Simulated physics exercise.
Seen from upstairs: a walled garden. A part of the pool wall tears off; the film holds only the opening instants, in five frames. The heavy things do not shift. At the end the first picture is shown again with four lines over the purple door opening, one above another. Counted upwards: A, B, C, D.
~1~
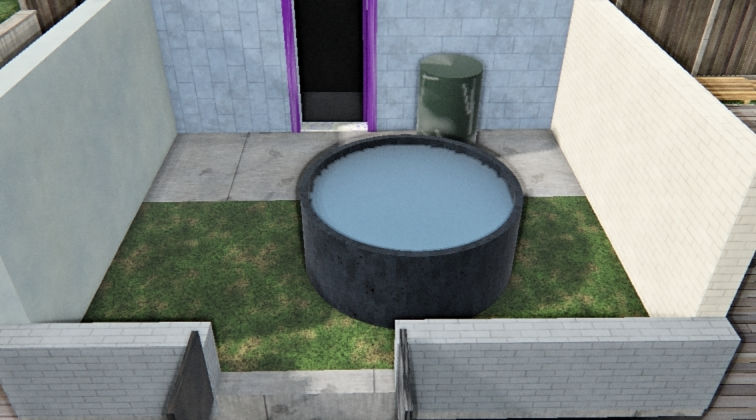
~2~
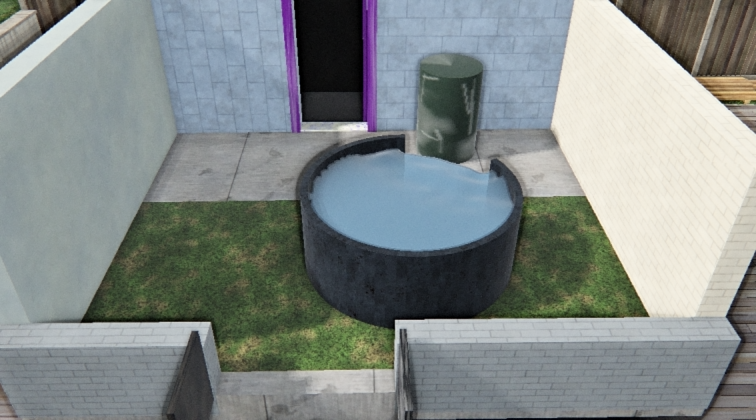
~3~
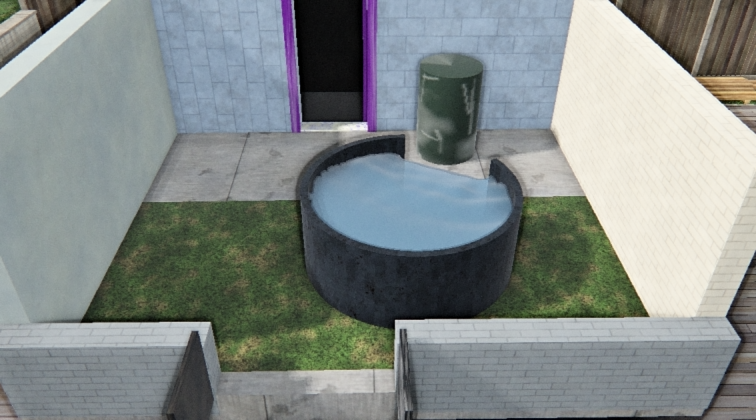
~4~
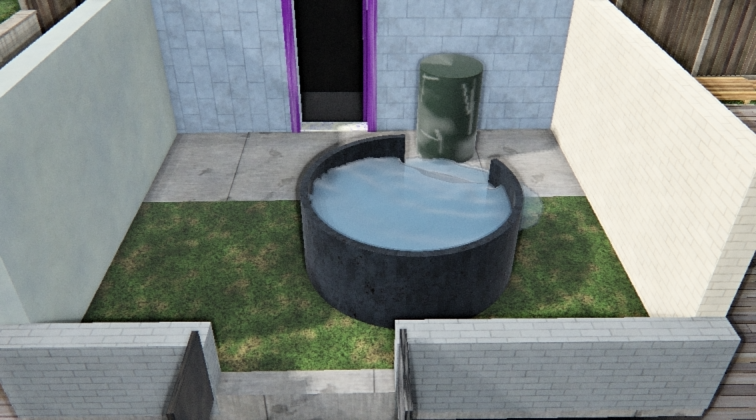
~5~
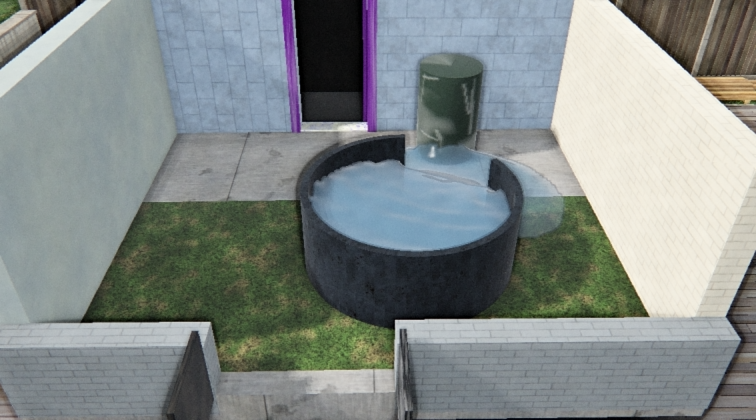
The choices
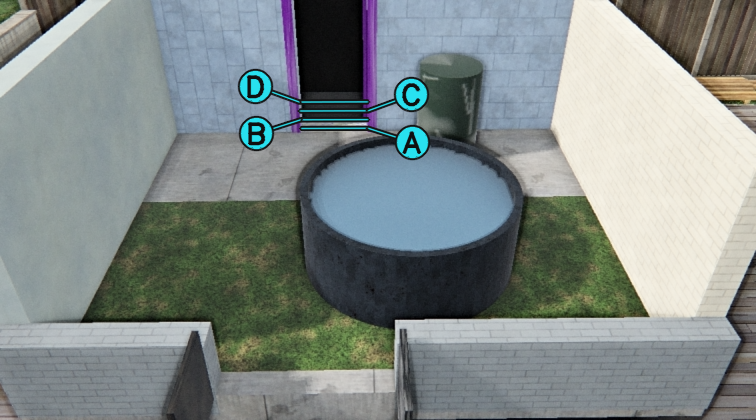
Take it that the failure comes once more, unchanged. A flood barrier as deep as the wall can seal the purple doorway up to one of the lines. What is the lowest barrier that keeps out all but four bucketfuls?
The answer is line B.
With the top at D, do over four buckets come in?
No.
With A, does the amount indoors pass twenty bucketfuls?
No, it does not.
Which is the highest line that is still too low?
Here it is line A.
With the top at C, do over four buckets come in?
No, not at all.
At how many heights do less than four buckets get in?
Three of the four.
On the marked copy, A at (334, 128); B at (334, 119); C at (334, 110); D at (333, 101); from the bottom up A, B, C, D.
With A, about 11 bucketfuls get in.
With B, a splash gets over, under a bucket.
With C, nothing gets over.
With D, nothing gets over.
